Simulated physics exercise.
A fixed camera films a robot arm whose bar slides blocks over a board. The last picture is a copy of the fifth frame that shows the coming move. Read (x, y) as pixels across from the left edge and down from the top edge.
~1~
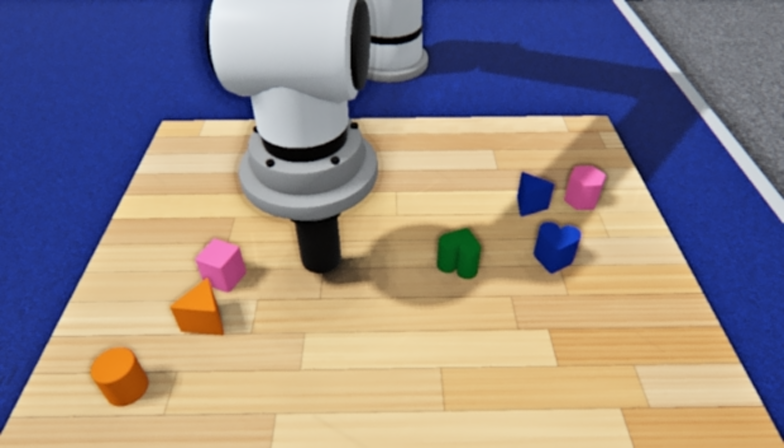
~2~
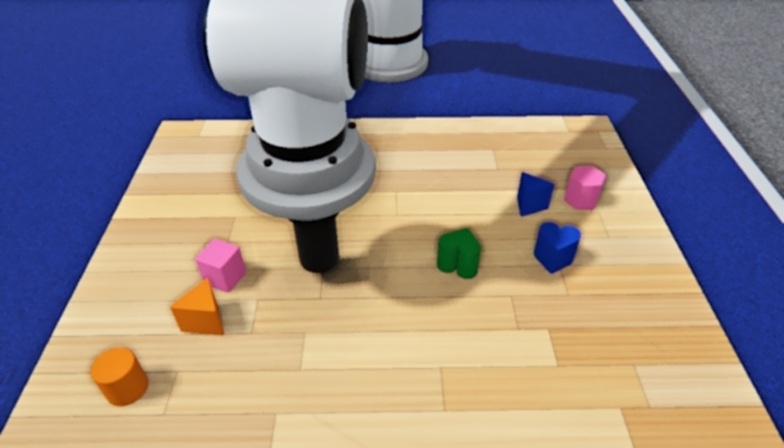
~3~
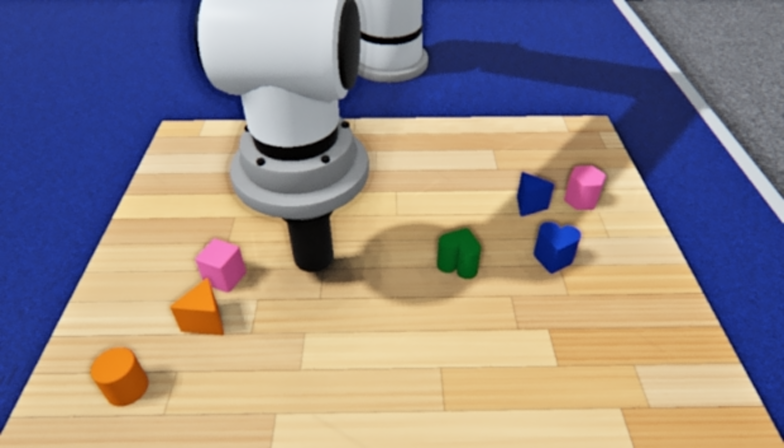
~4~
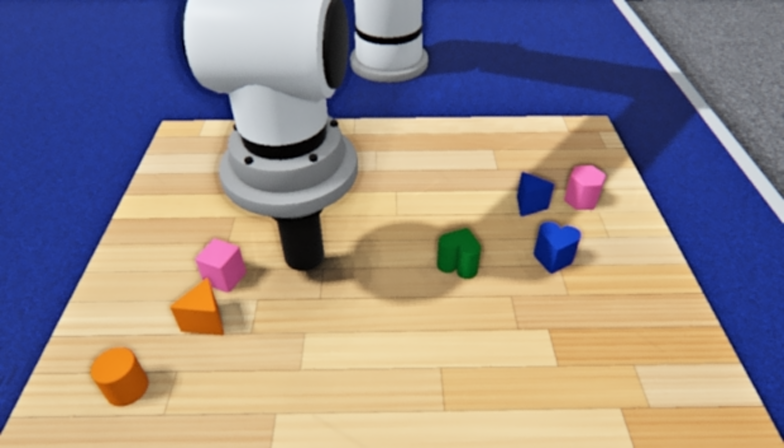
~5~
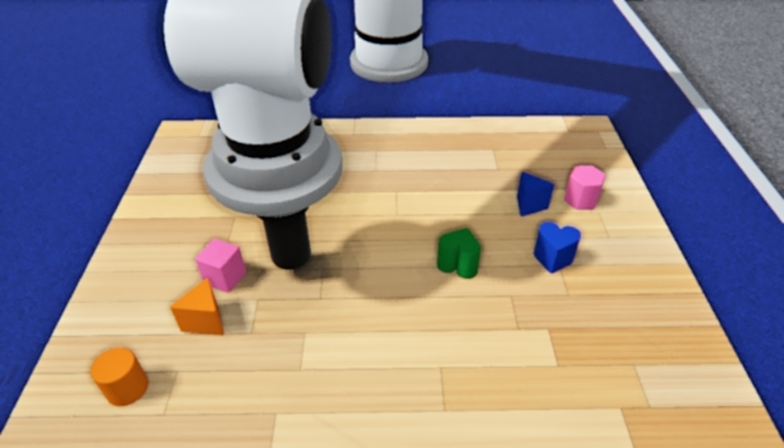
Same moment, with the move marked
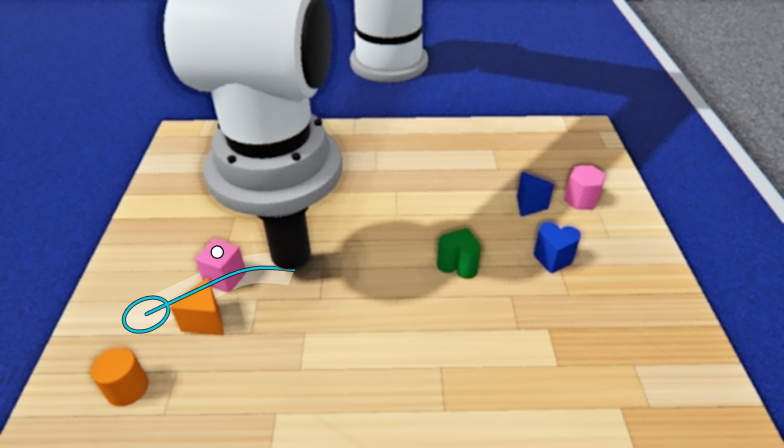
On a wooden tabletop set over a blue floor, a white and gray robot arm holds a black bar upright among scattered orange, pink, green and blue blocks. The arm slides the bar a short way left, drawing nearer the pink cube, while all the blocks stay still.
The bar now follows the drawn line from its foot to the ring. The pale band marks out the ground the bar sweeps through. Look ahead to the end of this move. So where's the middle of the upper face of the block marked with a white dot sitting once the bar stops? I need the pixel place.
I think it will end close to (86, 306).
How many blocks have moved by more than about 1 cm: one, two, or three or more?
Here I'd predict a lone block moving more than 1 cm.
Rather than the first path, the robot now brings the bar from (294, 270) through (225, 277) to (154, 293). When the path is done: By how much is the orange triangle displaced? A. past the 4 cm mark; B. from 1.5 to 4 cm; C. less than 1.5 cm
Correct choice: C.
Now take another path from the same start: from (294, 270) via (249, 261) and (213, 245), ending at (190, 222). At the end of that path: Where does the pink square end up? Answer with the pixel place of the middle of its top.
When the path ends, it will be at (192, 253).
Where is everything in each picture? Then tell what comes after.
In the first frame, bar's lower end at (322, 261); orange triangle at (197, 297); pink square at (217, 252).
In the second frame, bar at (320, 260); blocks still.
In the third frame, bar at (314, 259); blocks still.
In the fourth frame, bar at (305, 258); blocks still.
In the fifth frame, bar at (292, 257); orange triangle at (197, 297); pink square at (217, 252).
Drawn move, from (294, 270) over (245, 270) and (197, 290) to (146, 314); the dot is on the pink square.
On the path given first. One third of the way, bar at (242, 257); pink square at (196, 257).
Two thirds of the way, bar at (191, 277); pink square at (142, 280), turned 20° anticlockwise.
At the end, bar at (140, 301); orange triangle still; pink square at (86, 306), turned 25° anticlockwise.
